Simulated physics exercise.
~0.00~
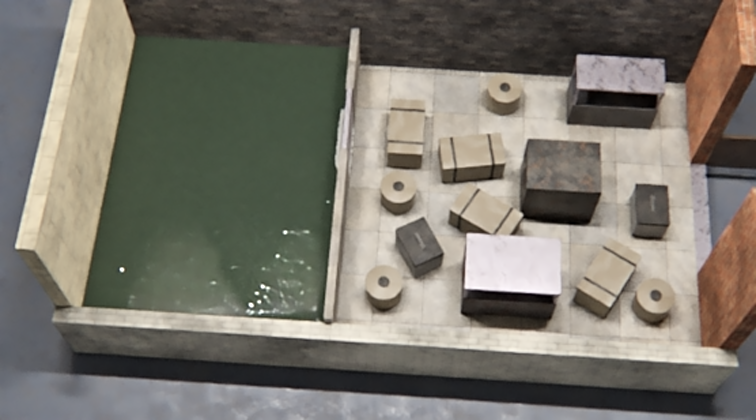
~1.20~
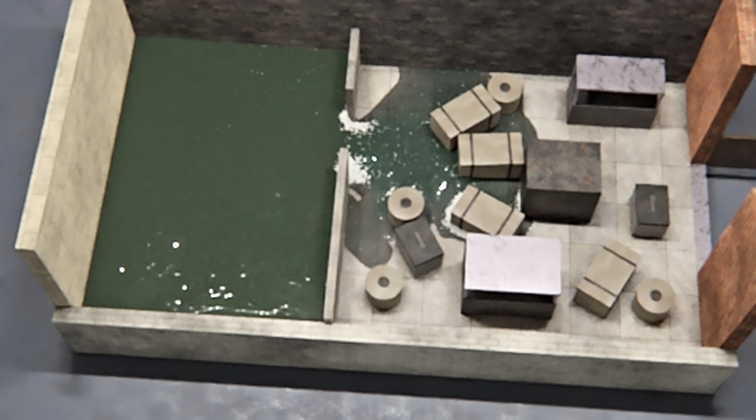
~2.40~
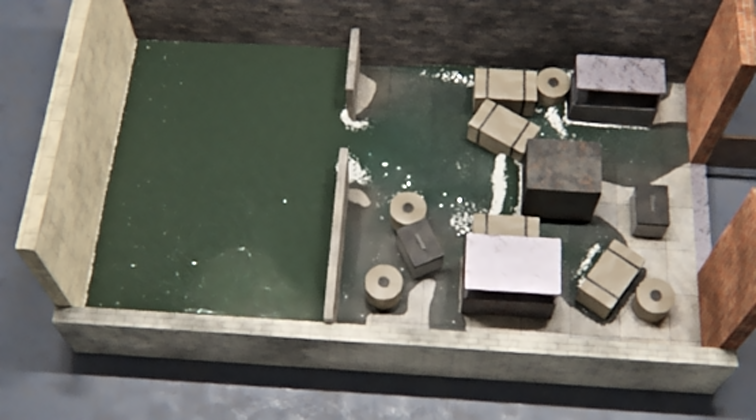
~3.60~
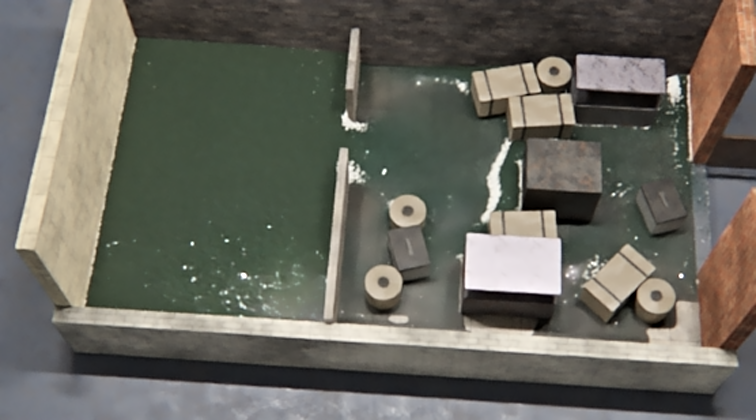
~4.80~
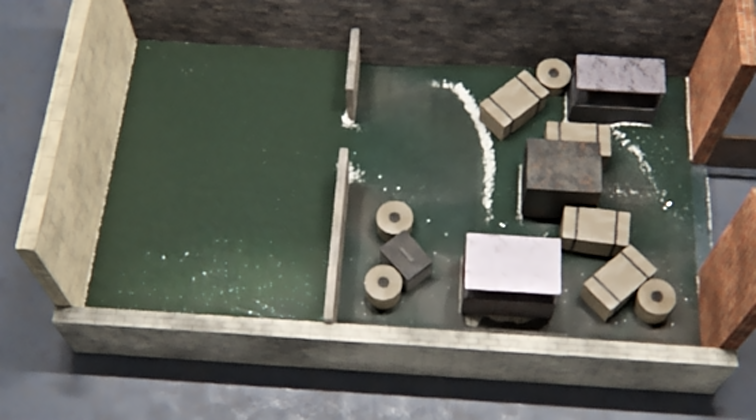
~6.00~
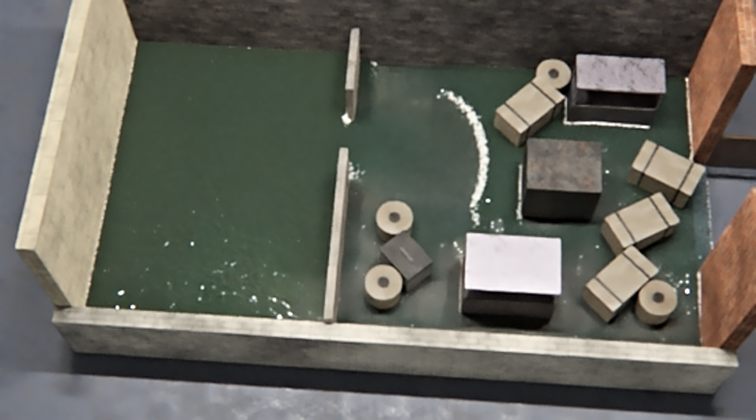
Green water burst through a gap in the partition and spread across the tiled floor, pushing tan strapped boxes and round pieces about. It ended with the floor flooded, several boxes shifted to the right, and the large blocks still in place.
